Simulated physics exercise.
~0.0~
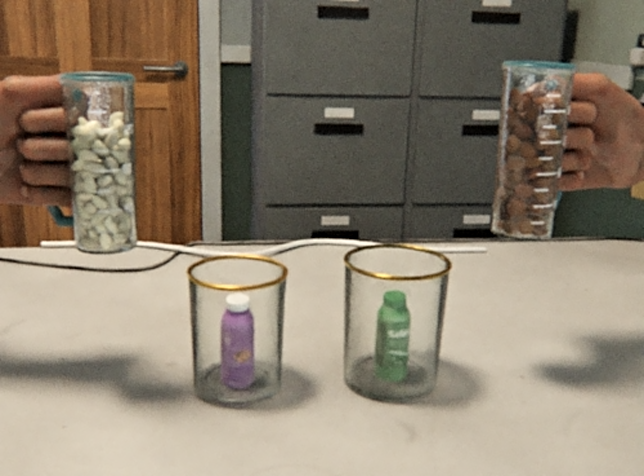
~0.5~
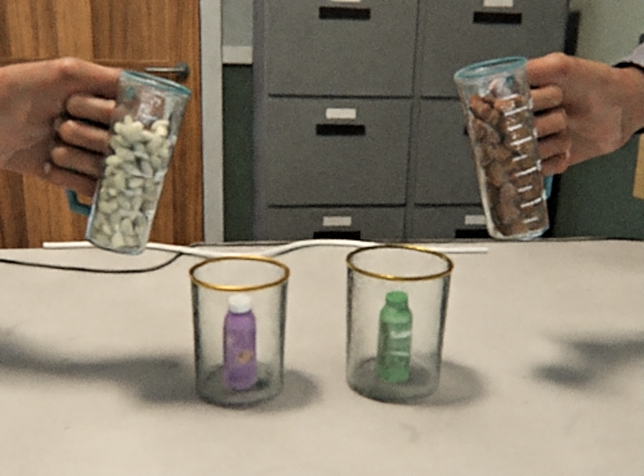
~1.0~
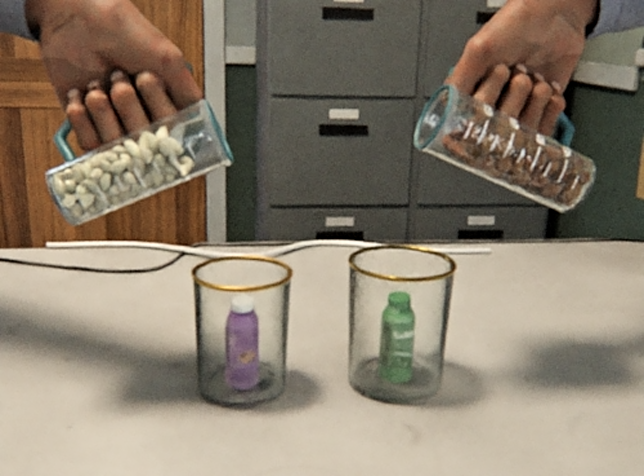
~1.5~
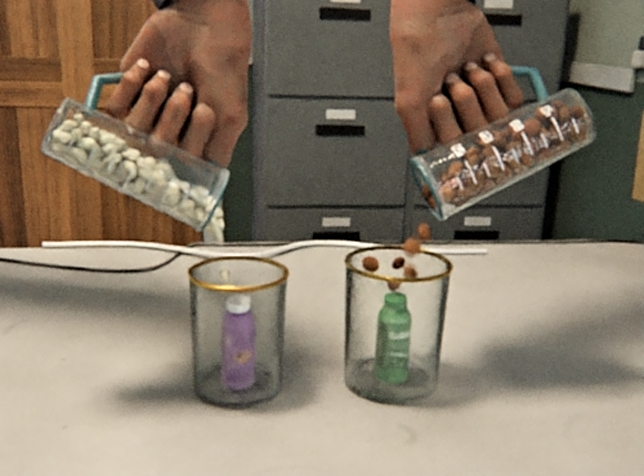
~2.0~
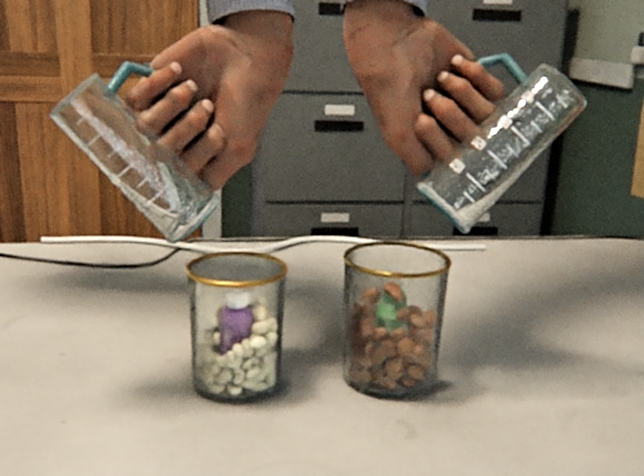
On a pale tabletop before grey filing cabinets and a wooden door, seen from the front by a slightly swaying camera, stand two clear gold-rimmed glasses. The left one holds a small purple bottle with a white cap, the right one a green bottle. Above them, two hands hold clear cups with blue rims, whitish pieces in the left and brown ones in the right. The hands bring the cups inward and tip them over until the pieces tumble into the glasses. Finally the pieces surround both bottles, whose tops still show, beneath the steeply tilted cups.
